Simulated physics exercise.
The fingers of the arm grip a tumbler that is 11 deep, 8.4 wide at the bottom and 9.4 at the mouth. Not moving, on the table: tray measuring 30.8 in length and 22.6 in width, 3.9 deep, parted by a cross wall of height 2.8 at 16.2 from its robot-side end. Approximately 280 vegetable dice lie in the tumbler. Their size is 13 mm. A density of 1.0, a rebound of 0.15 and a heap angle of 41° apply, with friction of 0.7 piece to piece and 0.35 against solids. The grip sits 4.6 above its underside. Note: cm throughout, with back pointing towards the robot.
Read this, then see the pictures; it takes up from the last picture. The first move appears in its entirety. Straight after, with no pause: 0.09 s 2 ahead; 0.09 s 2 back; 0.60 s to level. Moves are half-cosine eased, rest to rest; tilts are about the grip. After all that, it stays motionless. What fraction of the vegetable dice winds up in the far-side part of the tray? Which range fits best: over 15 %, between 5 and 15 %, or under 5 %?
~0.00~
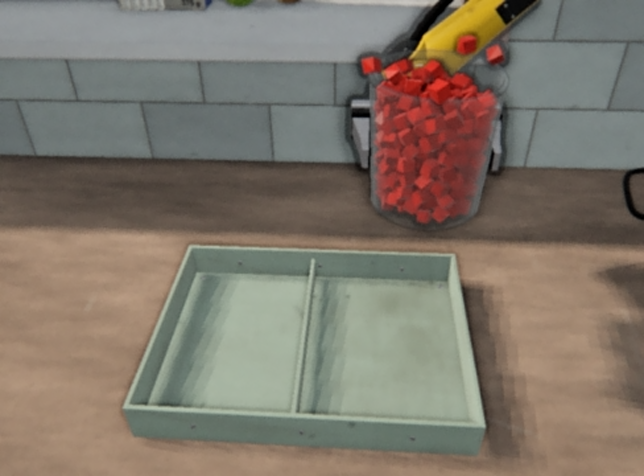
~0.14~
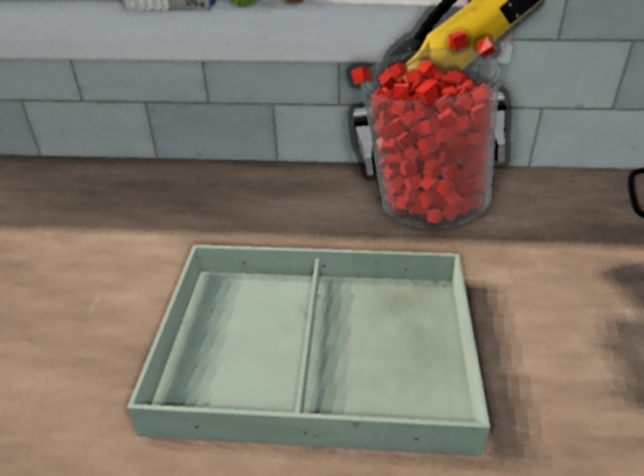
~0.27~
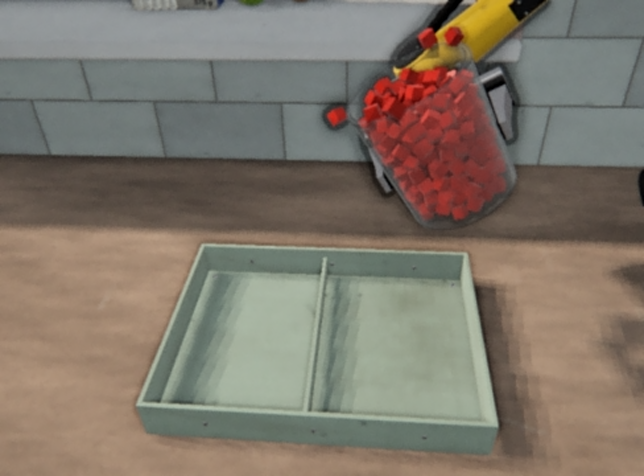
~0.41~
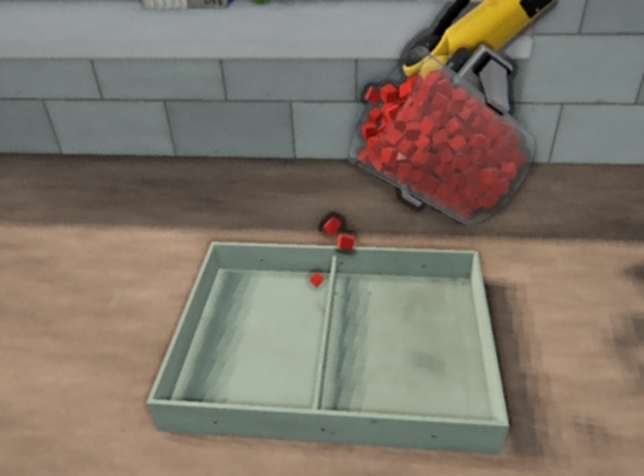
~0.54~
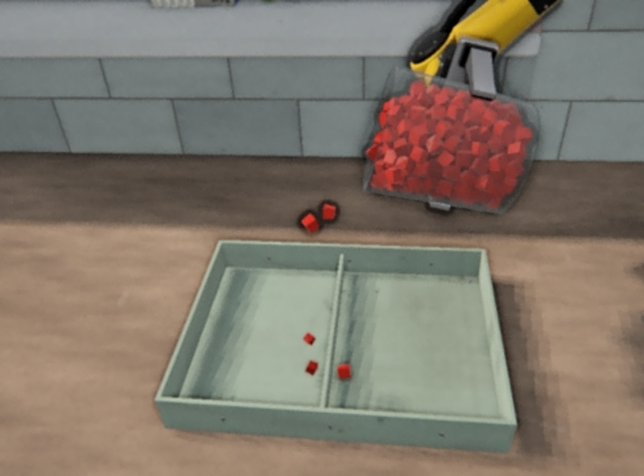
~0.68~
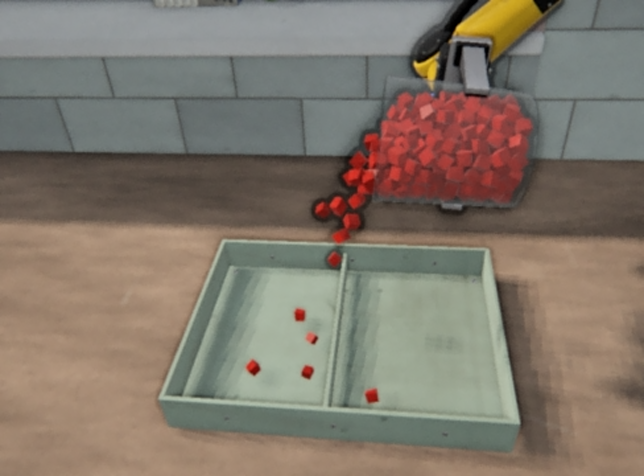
The range that fits is over 15 %.
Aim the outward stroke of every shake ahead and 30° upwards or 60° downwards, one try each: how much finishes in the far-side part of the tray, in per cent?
You'd get about 30 per cent with the first setting and about 15 per cent with the second.
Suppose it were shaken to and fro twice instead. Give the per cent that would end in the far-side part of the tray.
I'd expect something close to 40 per cent.
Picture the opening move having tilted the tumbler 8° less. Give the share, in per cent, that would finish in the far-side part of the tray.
It would come to roughly 20 per cent.
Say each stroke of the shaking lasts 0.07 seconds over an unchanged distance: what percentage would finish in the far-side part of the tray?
That would give around 40 per cent.
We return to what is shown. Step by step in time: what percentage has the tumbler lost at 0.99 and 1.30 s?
Taking the two times in order, I'd say 30 and then 35 per cent.
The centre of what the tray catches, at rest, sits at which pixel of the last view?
Around (301, 335).
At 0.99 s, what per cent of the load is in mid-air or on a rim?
Some 9 per cent.
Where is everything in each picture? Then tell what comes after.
In the first picture, tumbler middle at (430, 143), level; upper third of the load around (432, 104), from x 370 to 495, top at y 45; 281 in the tumbler.
In the second picture, tumbler middle at (433, 143), tilted 8° forward; upper third of the load around (433, 104), from x 360 to 485, top at y 40.
In the third picture, tumbler middle at (437, 142), tilted 29° forward; upper third of the load around (431, 108), from x 335 to 500, top at y 35; 279 in the tumbler, 2 in flight or on a rim.
In the fourth picture, tumbler middle at (443, 143), tilted 56° forward; upper third of the load around (433, 114), from x 315 to 515, top at y 80; 278 in the tumbler, 3 in flight or on a rim.
In the fifth picture, tumbler middle at (448, 145), tilted 77° forward; upper third of the load around (443, 117), from x 310 to 525, top at y 90; 276 in the tumbler, 2 in the far-side part, 1 in the robot-side part, 2 in flight or on a rim.
In the sixth picture, tumbler middle at (451, 145), tilted 85° forward; upper third of the load around (461, 122), from x 255 to 525, top at y 100; 269 in the tumbler, 4 in the far-side part, 1 in the robot-side part, 7 in flight or on a rim.
After 0.99 s, tilted 75° forward, highest piece 26 above the table; 194 in the tumbler, 54 in the far-side part, 9 in the robot-side part, 24 in flight or on a rim.
After 1.30 s, tilted 13° forward, highest piece 29 above the table; 186 in the tumbler, 78 in the far-side part, 16 in the robot-side part, 1 in flight or on a rim.
After 1.66 s, level, highest piece 29 above the table; 186 in the tumbler, 78 in the far-side part, 17 in the robot-side part.
After 2.71 s, level, highest piece 29 above the table; 186 in the tumbler, 78 in the far-side part, 17 in the robot-side part.
At rest, 186 in the tumbler, 78 in the far-side part, 17 in the robot-side part. That is 28 % in the far-side part of the tray.
